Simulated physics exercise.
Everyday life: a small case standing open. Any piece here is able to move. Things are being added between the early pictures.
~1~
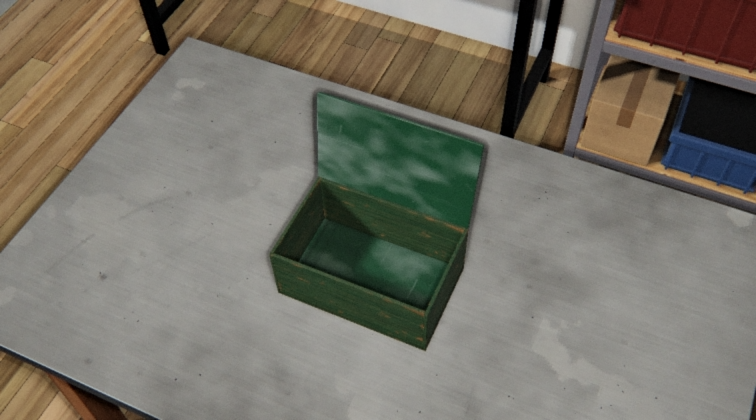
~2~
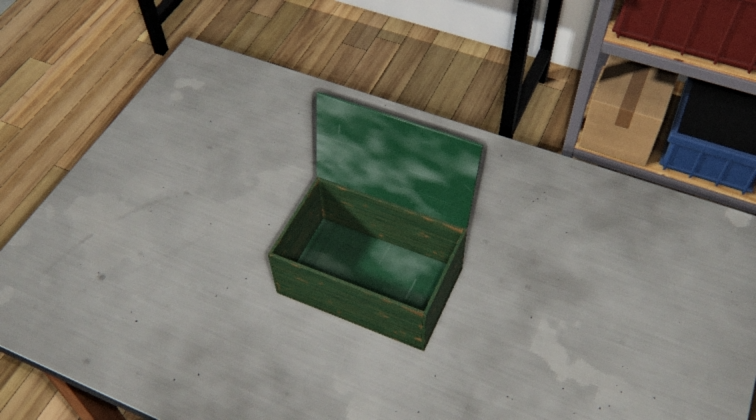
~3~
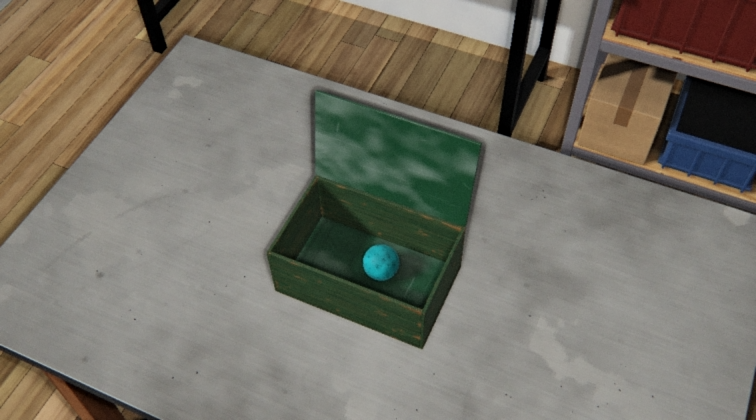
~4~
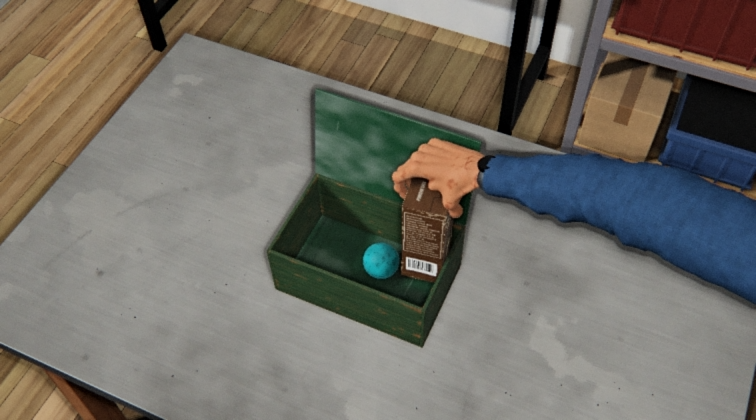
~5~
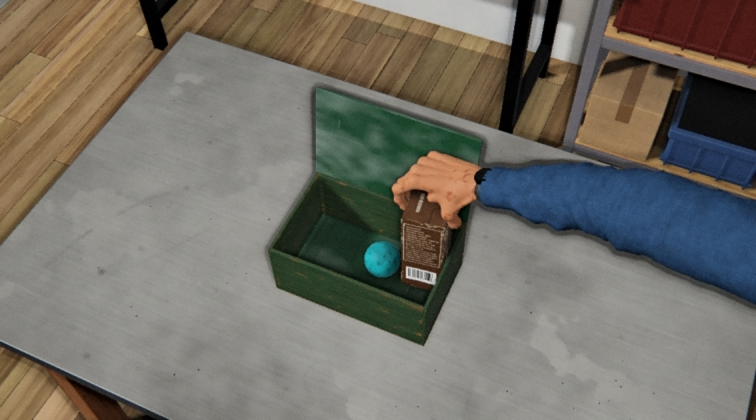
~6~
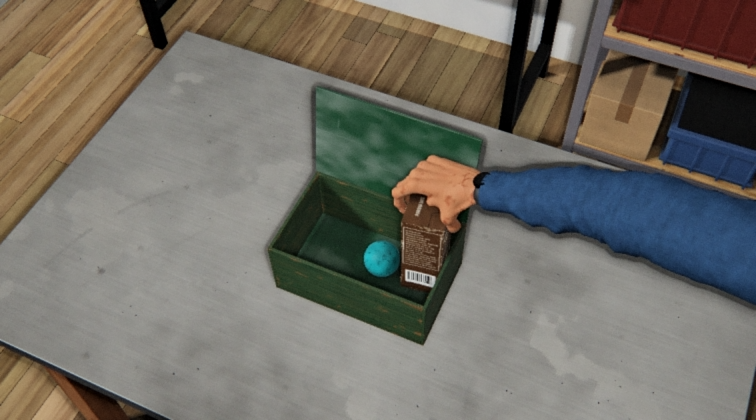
On a grey tabletop, a turquoise ball appears in an open green box, then a hand lowers a brown carton beside it.
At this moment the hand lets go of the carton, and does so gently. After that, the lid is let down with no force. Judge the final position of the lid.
Stays open.
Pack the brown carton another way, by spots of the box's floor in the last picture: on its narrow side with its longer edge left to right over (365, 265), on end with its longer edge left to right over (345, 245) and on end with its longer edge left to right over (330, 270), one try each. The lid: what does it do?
The first attempt ends with the lid lying shut, the second with it standing open, and the third with it standing open.
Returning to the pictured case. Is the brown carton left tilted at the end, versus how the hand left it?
Result: The brown carton remains as it was set.
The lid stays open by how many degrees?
Angle above rim: About 85°.
Then, 0.90 s after the last picture, lid starting down.
Then, 1.10 s after the last picture, brown carton resting near (427, 243).
At rest, lid 84° above the rim; both in place. Seen from the same camera at the end, brown carton near (427, 243).
